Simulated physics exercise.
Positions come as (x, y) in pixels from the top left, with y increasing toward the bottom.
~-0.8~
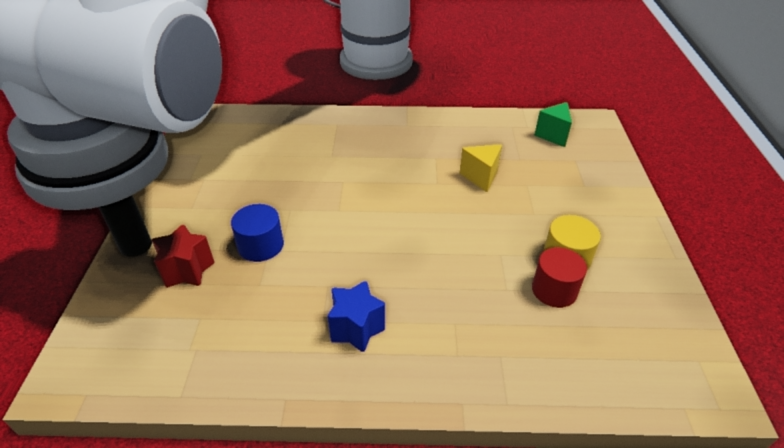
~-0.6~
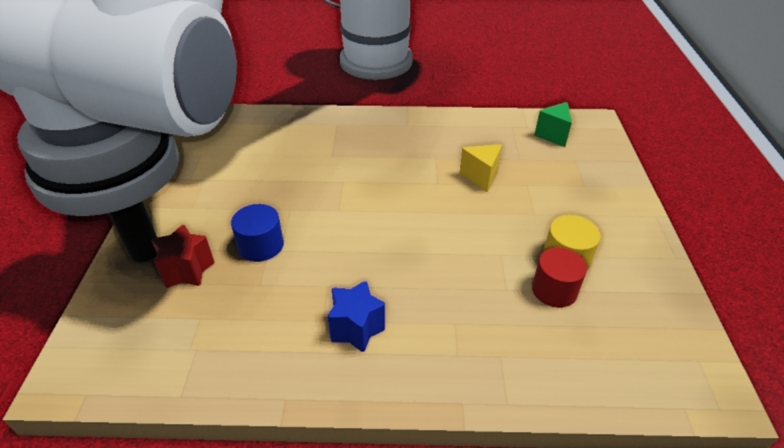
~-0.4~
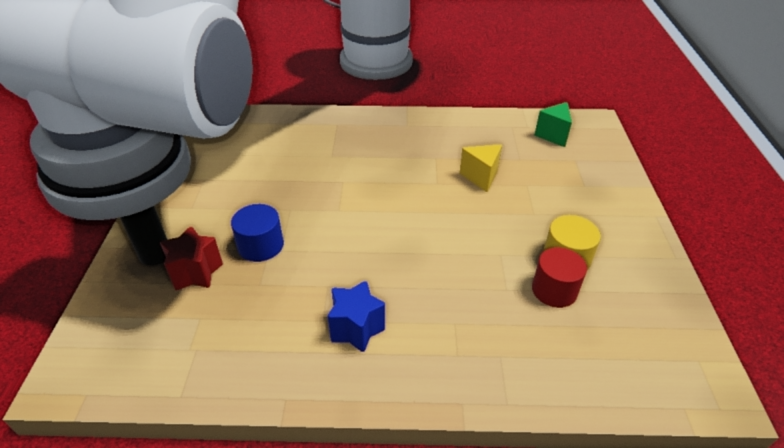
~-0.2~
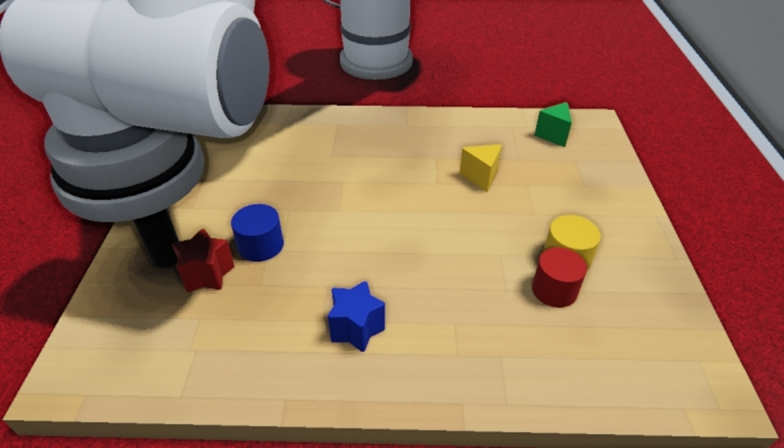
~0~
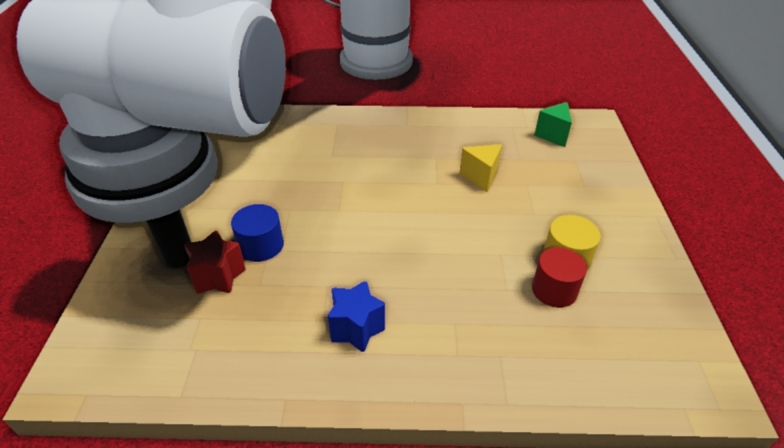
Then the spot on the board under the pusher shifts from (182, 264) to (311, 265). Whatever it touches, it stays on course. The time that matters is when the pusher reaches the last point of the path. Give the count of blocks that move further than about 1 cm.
My forecast: 2.
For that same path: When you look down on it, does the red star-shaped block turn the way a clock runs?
Yes, that is what happens.
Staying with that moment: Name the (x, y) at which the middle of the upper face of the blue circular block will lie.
The blue circular block ends near (278, 211).
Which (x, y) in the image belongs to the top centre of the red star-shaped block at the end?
It will end up at (269, 267).
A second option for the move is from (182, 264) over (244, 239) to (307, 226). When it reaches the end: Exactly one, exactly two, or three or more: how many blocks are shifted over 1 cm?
One.
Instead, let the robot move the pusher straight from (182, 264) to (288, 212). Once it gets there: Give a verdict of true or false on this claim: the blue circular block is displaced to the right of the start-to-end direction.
The claim holds.
The first path, step by step. One third of the way, pusher (224, 258); red star-shaped block (245, 260), turned 35° clockwise.
Two thirds of the way, pusher (267, 258); red star-shaped block (263, 266), turned 90° clockwise; blue circular block (277, 211).
At the end, pusher (309, 258); red star-shaped block (269, 267), turned 115° clockwise; blue circular block (278, 211); blue star-shaped block unmoved.
